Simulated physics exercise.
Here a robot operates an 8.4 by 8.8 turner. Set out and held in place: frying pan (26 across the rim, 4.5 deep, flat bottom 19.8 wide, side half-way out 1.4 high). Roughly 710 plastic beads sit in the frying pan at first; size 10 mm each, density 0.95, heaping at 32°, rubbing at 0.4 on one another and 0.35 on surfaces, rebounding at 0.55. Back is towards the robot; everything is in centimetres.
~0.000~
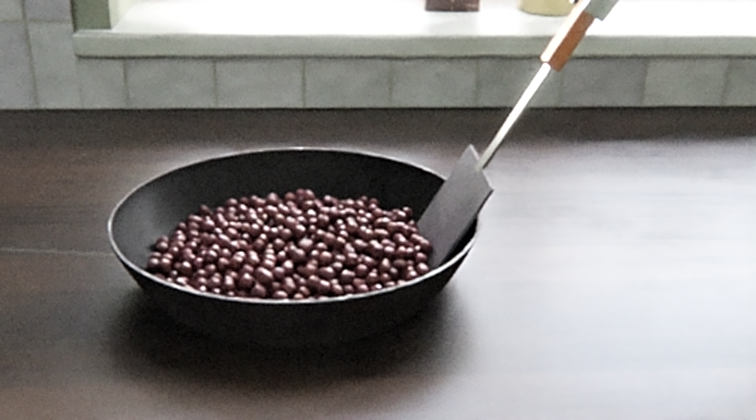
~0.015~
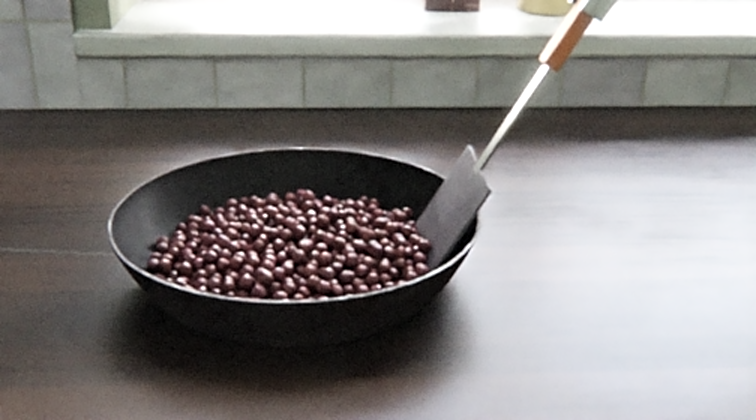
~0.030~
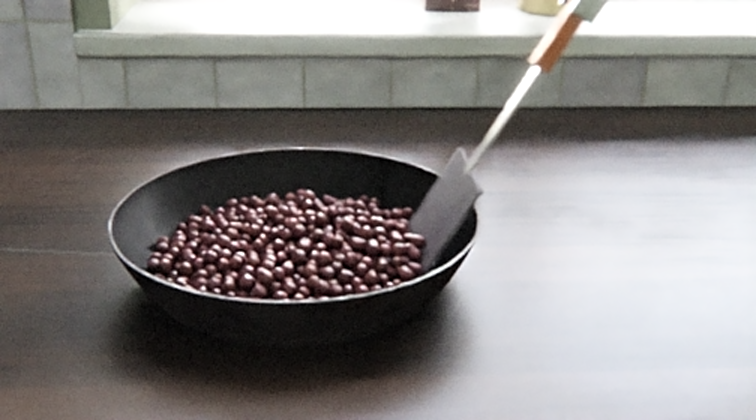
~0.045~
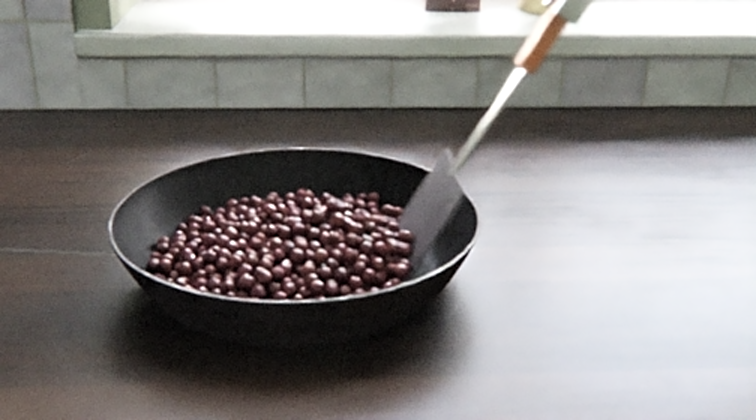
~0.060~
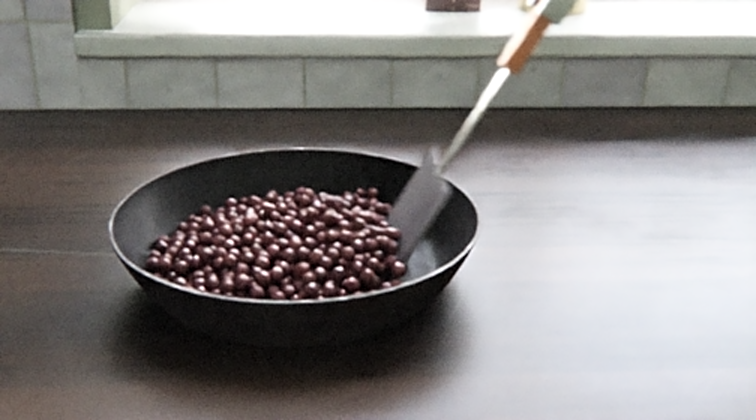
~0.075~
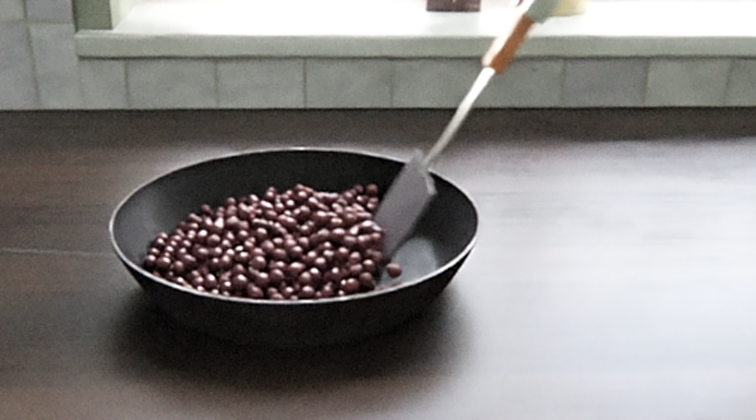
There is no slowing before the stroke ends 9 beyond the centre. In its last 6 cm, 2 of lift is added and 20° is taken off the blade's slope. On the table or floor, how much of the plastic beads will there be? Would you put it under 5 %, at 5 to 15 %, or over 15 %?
I would say 5 to 15 %.
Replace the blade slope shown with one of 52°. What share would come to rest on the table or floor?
About 10 per cent.
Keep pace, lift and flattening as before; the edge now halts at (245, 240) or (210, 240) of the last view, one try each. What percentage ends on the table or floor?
First try roughly 0 percent, second roughly 0 percent.
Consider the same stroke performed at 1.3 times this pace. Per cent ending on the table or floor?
About 20 per cent.
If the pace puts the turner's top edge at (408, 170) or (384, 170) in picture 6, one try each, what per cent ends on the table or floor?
Around 15 per cent, then around 25 per cent.
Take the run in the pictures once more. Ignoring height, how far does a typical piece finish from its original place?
It works out to roughly 4 cm.
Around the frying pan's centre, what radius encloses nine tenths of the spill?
About 30 cm.
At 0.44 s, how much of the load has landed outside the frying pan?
Roughly 8 percent of it.
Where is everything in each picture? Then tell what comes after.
The first picture shows turner top edge at (481, 166), sloping 60°; upper third of the load around (309, 242), from x 155 to 425, top at y 195; 712 in the frying pan.
The second picture shows turner top edge at (480, 166), sloping 60°; upper third of the load around (309, 242), from x 155 to 425, top at y 195.
The third picture shows turner top edge at (471, 168), sloping 60°; upper third of the load around (314, 241), from x 155 to 425, top at y 195.
The fourth picture shows turner top edge at (456, 169), sloping 60°; upper third of the load around (320, 241), from x 155 to 425, top at y 195.
The fifth picture shows turner top edge at (441, 170), sloping 60°; upper third of the load around (312, 239), from x 155 to 425, top at y 195.
The sixth picture shows turner top edge at (426, 170), sloping 60°; upper third of the load around (307, 239), from x 150 to 425, top at y 190; 712 in the frying pan.
By 0.14 s, sloping 60°, highest piece 5 above the table; 712 in the frying pan.
By 0.21 s, sloping 53°, highest piece 5 above the table; 712 in the frying pan.
By 0.44 s, sloping 40°, highest piece 5 above the table; 642 in the frying pan, 64 on the table or floor, 6 on the blade or in flight.
By 1.49 s, sloping 40°, highest piece 5 above the table; 640 in the frying pan, 72 on the table or floor.
Final count, 640 in the frying pan, 72 on the table or floor. That is 10 % on the table or floor.
